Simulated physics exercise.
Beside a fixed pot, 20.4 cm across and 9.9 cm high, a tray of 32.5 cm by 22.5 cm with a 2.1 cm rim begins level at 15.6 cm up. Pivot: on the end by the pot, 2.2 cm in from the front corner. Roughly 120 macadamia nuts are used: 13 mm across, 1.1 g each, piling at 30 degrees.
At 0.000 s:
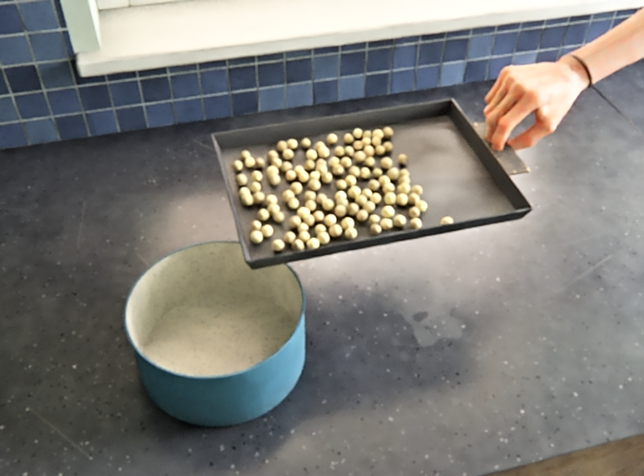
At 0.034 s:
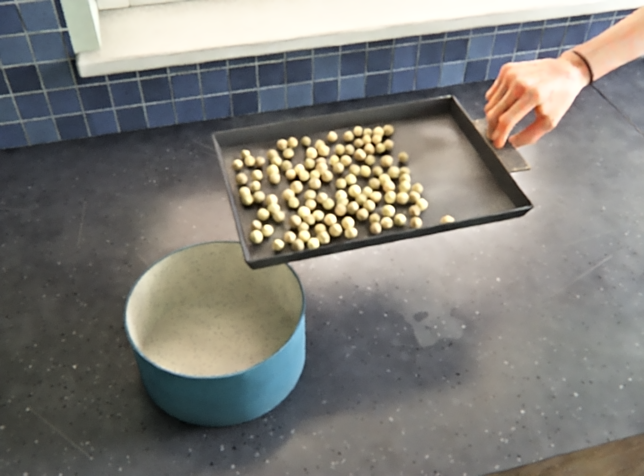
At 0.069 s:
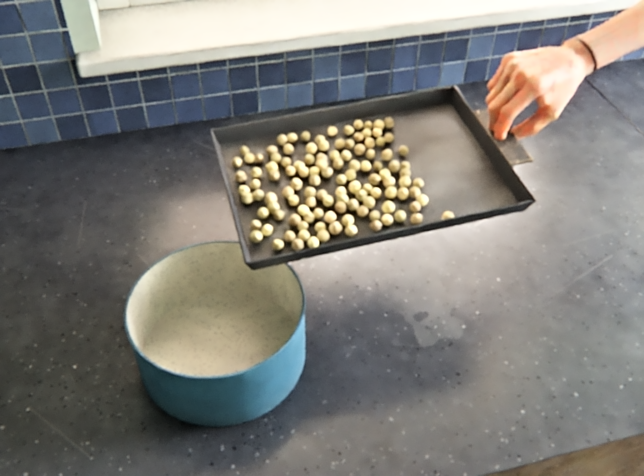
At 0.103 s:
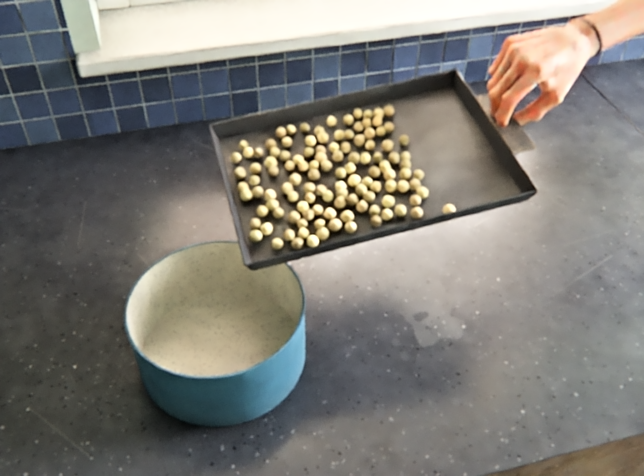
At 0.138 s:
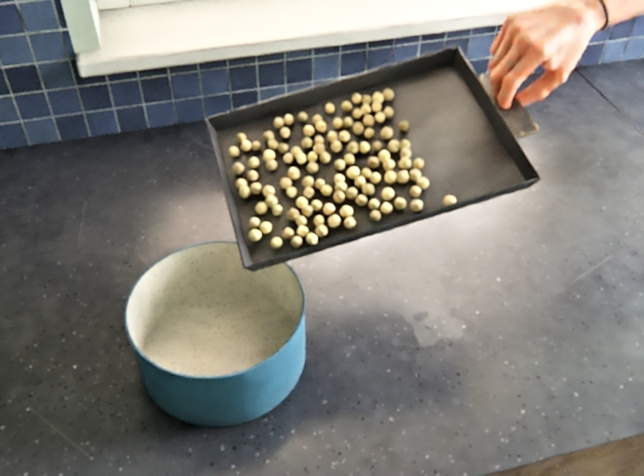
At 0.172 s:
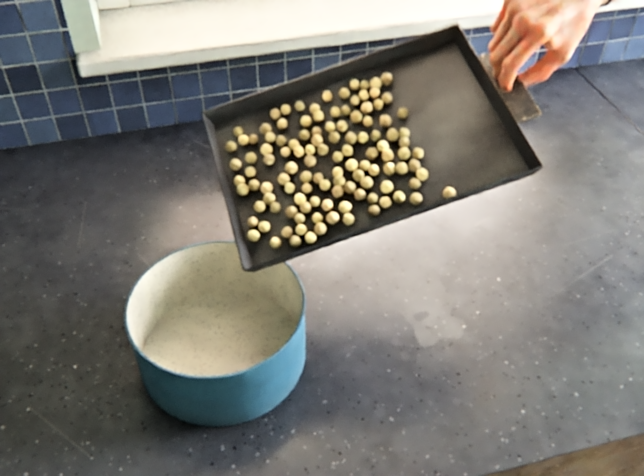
A dark rectangular tray of small round pale nuts, held by a hand at its right end, starts level above a blue pot on a grey counter, then tilts steadily as the hand raises that end, the nuts shifting little.
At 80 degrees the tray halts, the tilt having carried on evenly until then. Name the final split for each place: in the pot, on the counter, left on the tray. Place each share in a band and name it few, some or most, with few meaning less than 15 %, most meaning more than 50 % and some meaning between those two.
In the end: Pot most, counter few, tray few.
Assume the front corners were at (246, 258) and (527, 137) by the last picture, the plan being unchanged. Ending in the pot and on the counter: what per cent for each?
That works out as pot 55 and counter 45.
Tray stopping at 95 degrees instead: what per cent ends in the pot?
Roughly 95 %.
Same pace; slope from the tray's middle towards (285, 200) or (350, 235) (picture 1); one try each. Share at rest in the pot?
I'd put it at roughly 60 per cent for the first tilt and roughly 70 per cent for the second.
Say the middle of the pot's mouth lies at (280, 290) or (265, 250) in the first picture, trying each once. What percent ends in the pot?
Roughly 65 and 0 percent.
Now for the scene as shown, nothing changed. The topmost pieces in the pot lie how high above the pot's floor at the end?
It stands at some 3.0 cm.
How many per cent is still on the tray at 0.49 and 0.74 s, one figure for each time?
First 100, then 10.
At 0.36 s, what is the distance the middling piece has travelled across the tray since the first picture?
By then it sits near 3 cm from where it began.
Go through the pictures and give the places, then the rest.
In the first picture, tray tilt 0 degrees, front corners at (251, 256) and (525, 205); middle of the pieces at (341, 185); pot at (215, 303).
In the second picture, tray tilt 1 degrees, front corners at (251, 256) and (526, 203); middle of the pieces at (341, 184).
In the third picture, tray tilt 3 degrees, front corners at (251, 257) and (528, 197), lowest corner left front; middle of the pieces at (341, 180).
In the fourth picture, tray tilt 8 degrees, front corners at (250, 259) and (530, 187), lowest corner left front; middle of the pieces at (341, 173).
In the fifth picture, tray tilt 13 degrees, front corners at (249, 261) and (533, 175), lowest corner left front; middle of the pieces at (340, 165).
In the sixth picture, tray tilt 19 degrees, front corners at (249, 263) and (534, 163), lowest corner left front; middle of the pieces at (338, 157); pot at (216, 303). The tray's pace is about 170 degrees a second.
Then, at 0.36 s, tilt 51 degrees; the tray holds 100 %, the pot 0 %.
After 0.49 s, tilt 73 degrees; the tray holds 100 %, the pot 0 %.
After 0.74 s, tilt 80 degrees; the tray holds 10 %, the pot 80 %.
By 1.6 s all is still; pot 100 %, counter 0 %, tray 0 %.
